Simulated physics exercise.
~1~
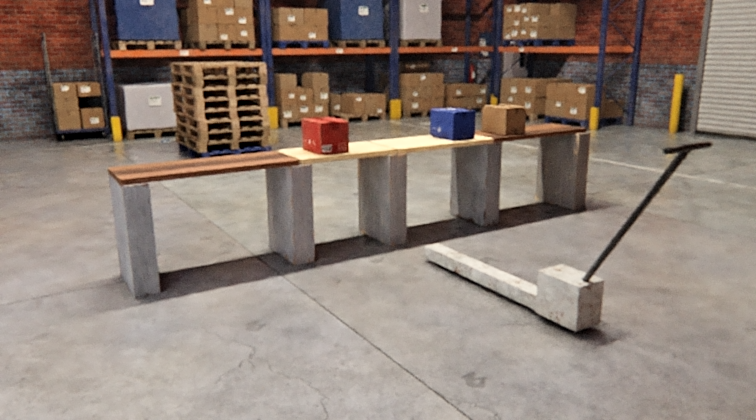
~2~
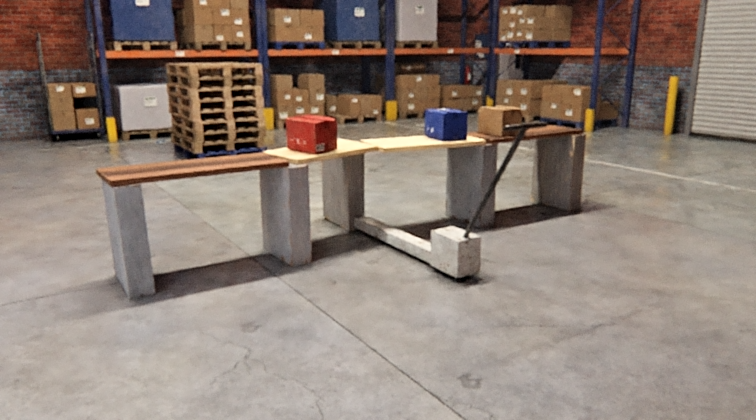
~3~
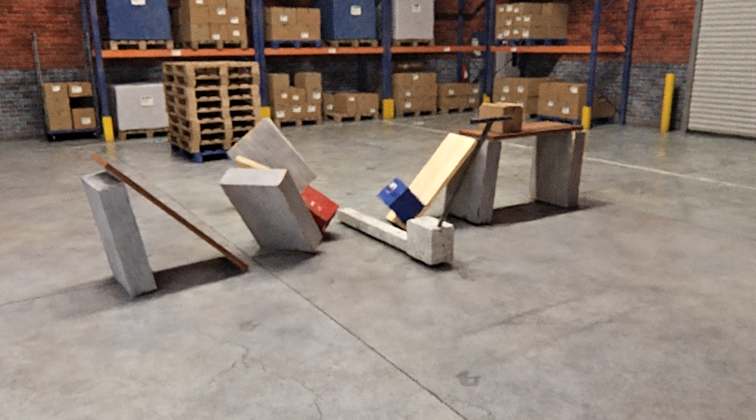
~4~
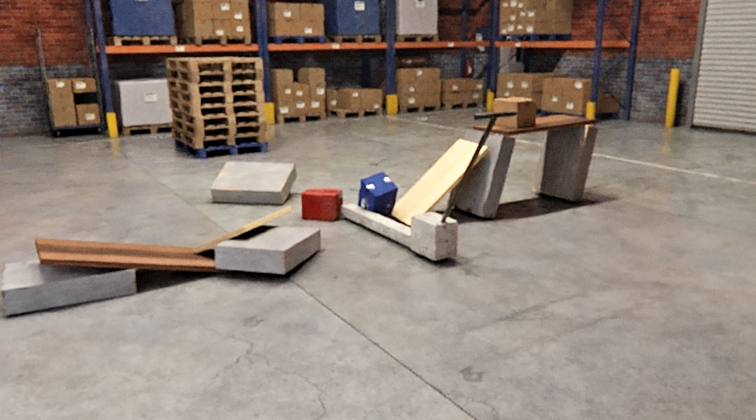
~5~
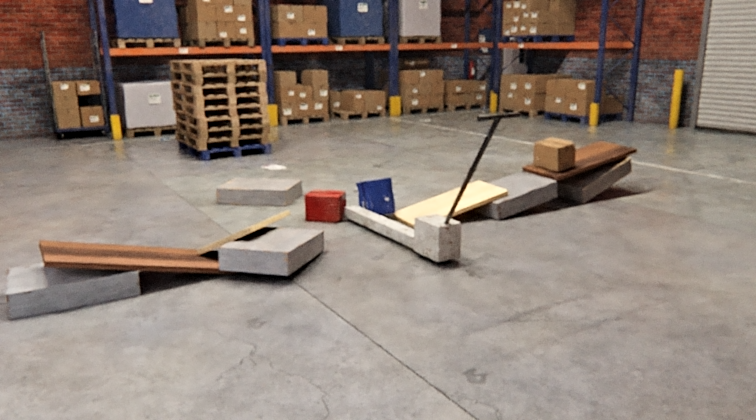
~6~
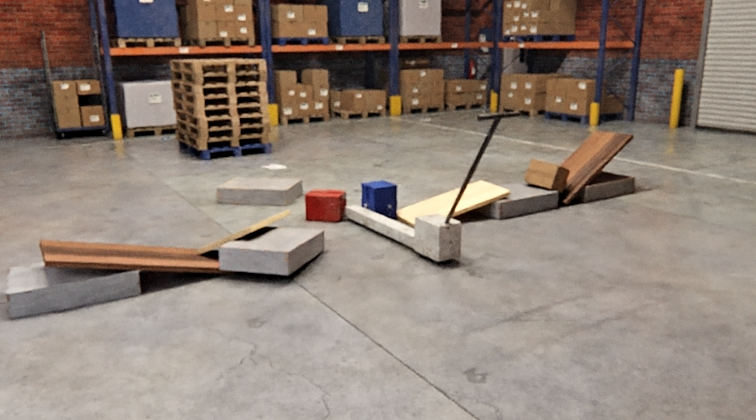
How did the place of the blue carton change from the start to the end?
At the start it sat up on the boards toward the right of the row. By the end it was lower and further left, down at floor level by the jack's long arm and just right of the red carton.
